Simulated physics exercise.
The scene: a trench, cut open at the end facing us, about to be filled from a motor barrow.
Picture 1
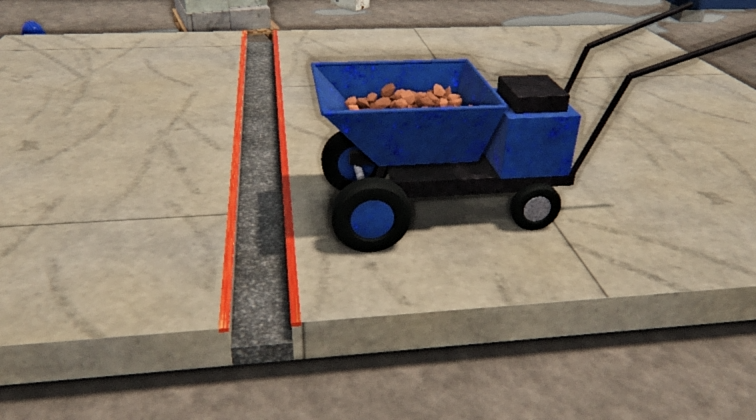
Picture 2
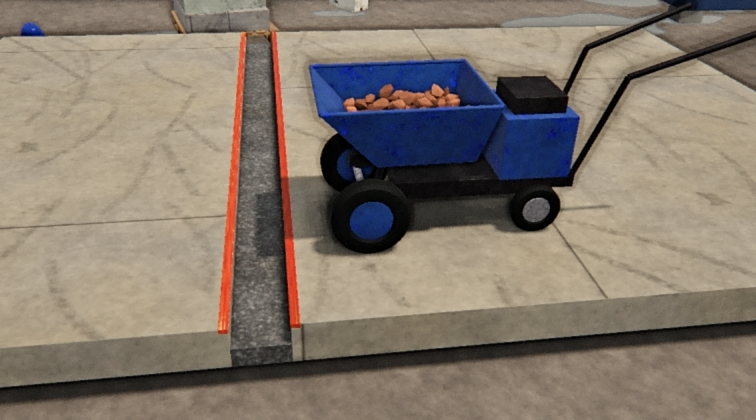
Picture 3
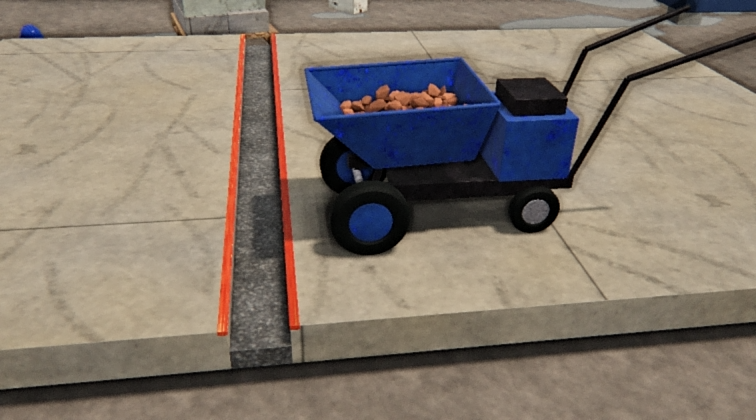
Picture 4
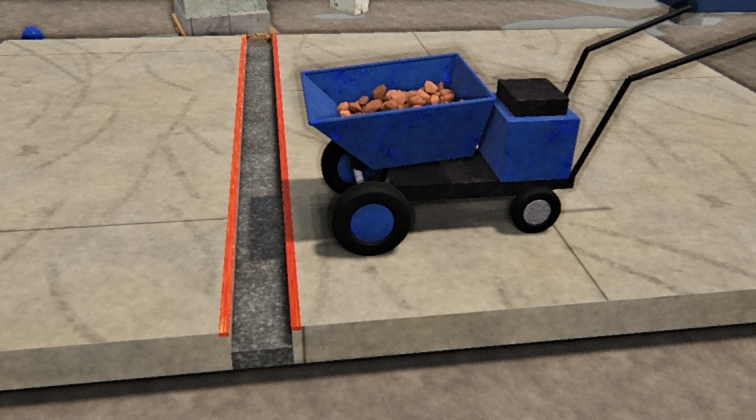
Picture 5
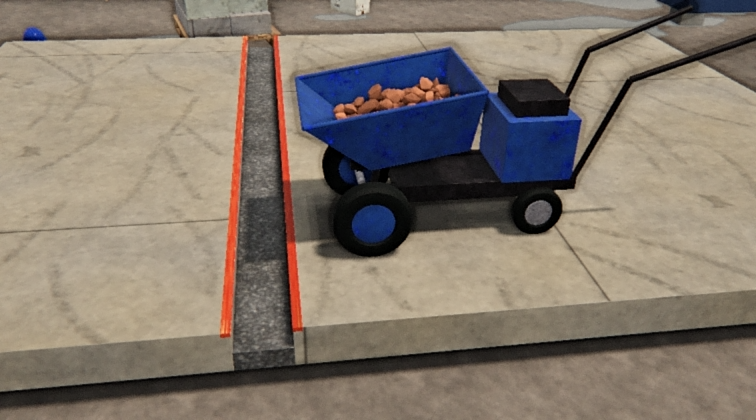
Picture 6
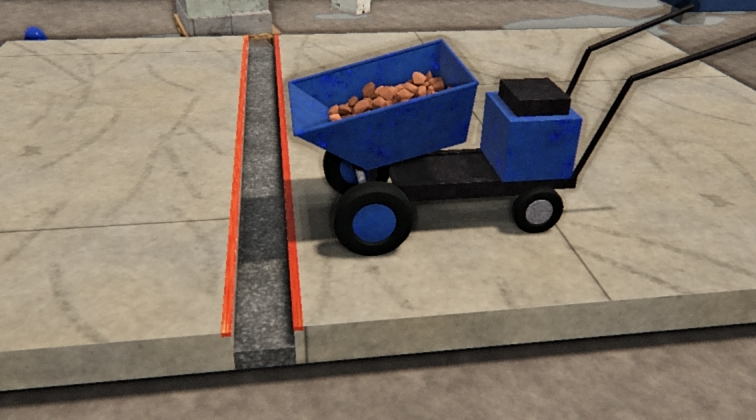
A blue motor barrow with black handles, carrying reddish-brown lumps of rubble, stands on the right of a pale concrete slab, seen from slightly above and side-on. To its left, a narrow, dark grey trench edged with orange-red strips runs back from the slab's cut near end. The skip gradually tilts a little leftward, its rear lifting off the chassis, while the wheels stay put and the view barely shifts.
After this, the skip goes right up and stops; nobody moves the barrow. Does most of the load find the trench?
It catches less than half.
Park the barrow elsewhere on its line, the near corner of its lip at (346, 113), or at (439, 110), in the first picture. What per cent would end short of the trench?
In turn 0 and 60 in a hundred.
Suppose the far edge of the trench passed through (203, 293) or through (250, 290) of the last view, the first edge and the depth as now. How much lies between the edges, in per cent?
Near 70 % and 0 %.
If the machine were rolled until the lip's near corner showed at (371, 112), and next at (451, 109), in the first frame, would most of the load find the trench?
The first try: More than half. The second: Not half.
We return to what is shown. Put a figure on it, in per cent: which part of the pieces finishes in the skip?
It comes to 0 per cent or so.
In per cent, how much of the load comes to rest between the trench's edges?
Some 35 per cent.
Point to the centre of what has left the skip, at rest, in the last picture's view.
Close to (217, 226).
Soon, skip tipped steeply; all in the skip.
A while on, skip tipped steeply; most in the skip; a small part in or heaped over the trench; a small part beyond it; a stray few falling.
Towards the end, skip tipped right over; a small part in the skip; about a quarter in or heaped over the trench; about two thirds beyond it.
Finally, skip tipped right over; about a third in or heaped over the trench; about two thirds beyond it.
